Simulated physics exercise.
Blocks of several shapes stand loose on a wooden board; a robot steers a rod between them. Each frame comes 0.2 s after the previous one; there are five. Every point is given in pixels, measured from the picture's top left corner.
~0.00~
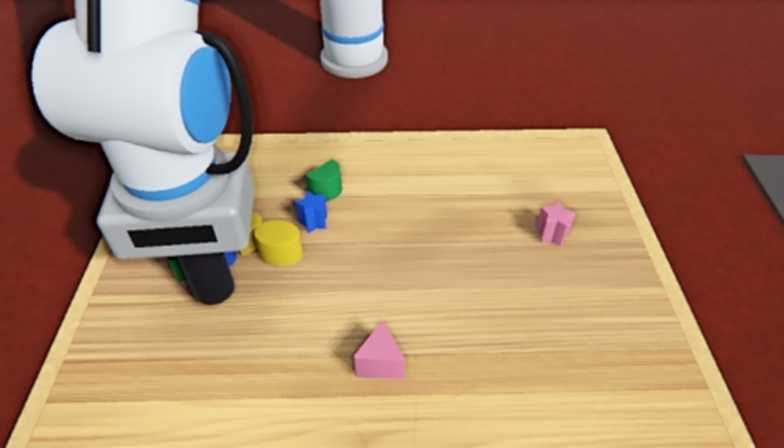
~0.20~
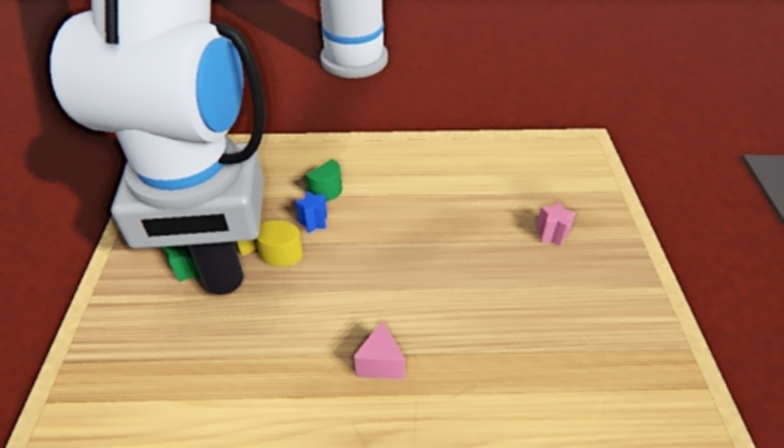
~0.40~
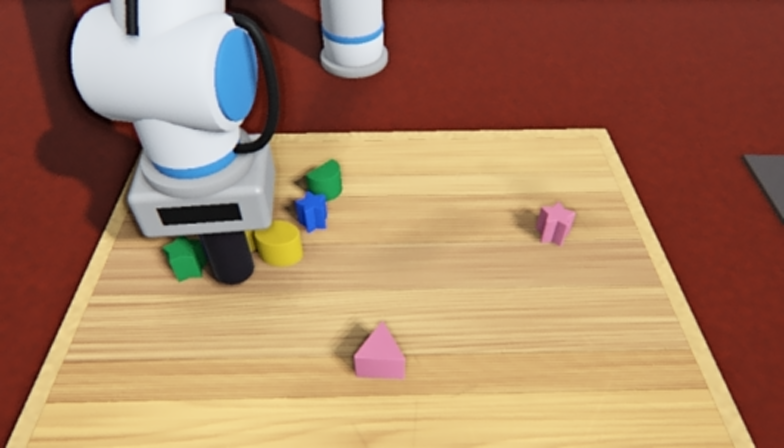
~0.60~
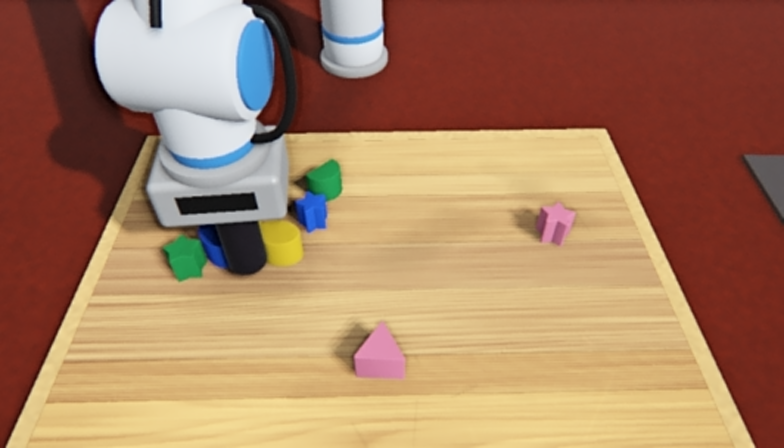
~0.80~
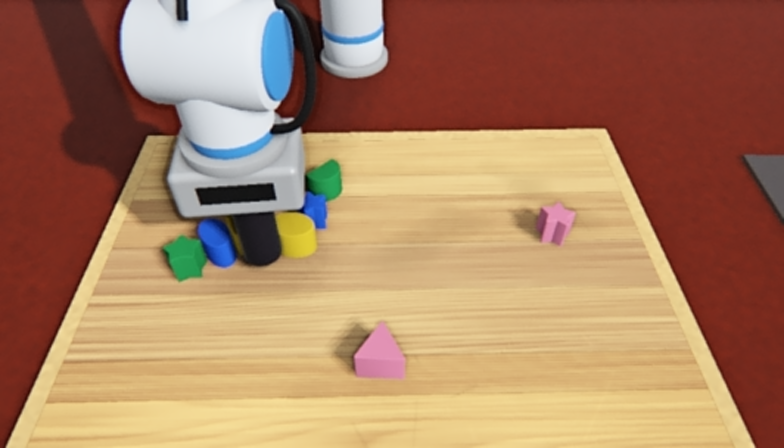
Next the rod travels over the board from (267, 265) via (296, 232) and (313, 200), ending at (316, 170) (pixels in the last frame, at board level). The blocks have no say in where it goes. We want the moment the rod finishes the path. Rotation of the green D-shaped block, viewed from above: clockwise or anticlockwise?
Rotation: Clockwise.
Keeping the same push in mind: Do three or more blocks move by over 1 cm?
I believe so.
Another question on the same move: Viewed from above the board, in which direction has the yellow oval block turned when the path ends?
Rotation: Clockwise.
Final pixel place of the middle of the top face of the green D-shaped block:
It sits at (343, 145).
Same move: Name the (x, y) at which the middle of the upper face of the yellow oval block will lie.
About (337, 196).
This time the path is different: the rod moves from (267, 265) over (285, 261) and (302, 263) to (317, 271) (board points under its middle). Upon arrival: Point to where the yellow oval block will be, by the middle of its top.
Its top middle will sit at (316, 216).
The first path, step by step. One third of the way, rod (295, 219); yellow oval block (327, 202), turned 60° clockwise; blue star (340, 180), turned 55° anticlockwise; green D-shaped block (328, 166).
Two thirds of the way, rod (312, 187); yellow oval block (337, 196), turned 95° clockwise; blue star (352, 175), turned 95° anticlockwise; green D-shaped block (334, 160).
At the end, rod (315, 158); yellow heart block not moved; yellow oval block (337, 196), turned 95° clockwise; blue star (352, 175), turned 95° anticlockwise; green D-shaped block (343, 145), turned 85° clockwise.
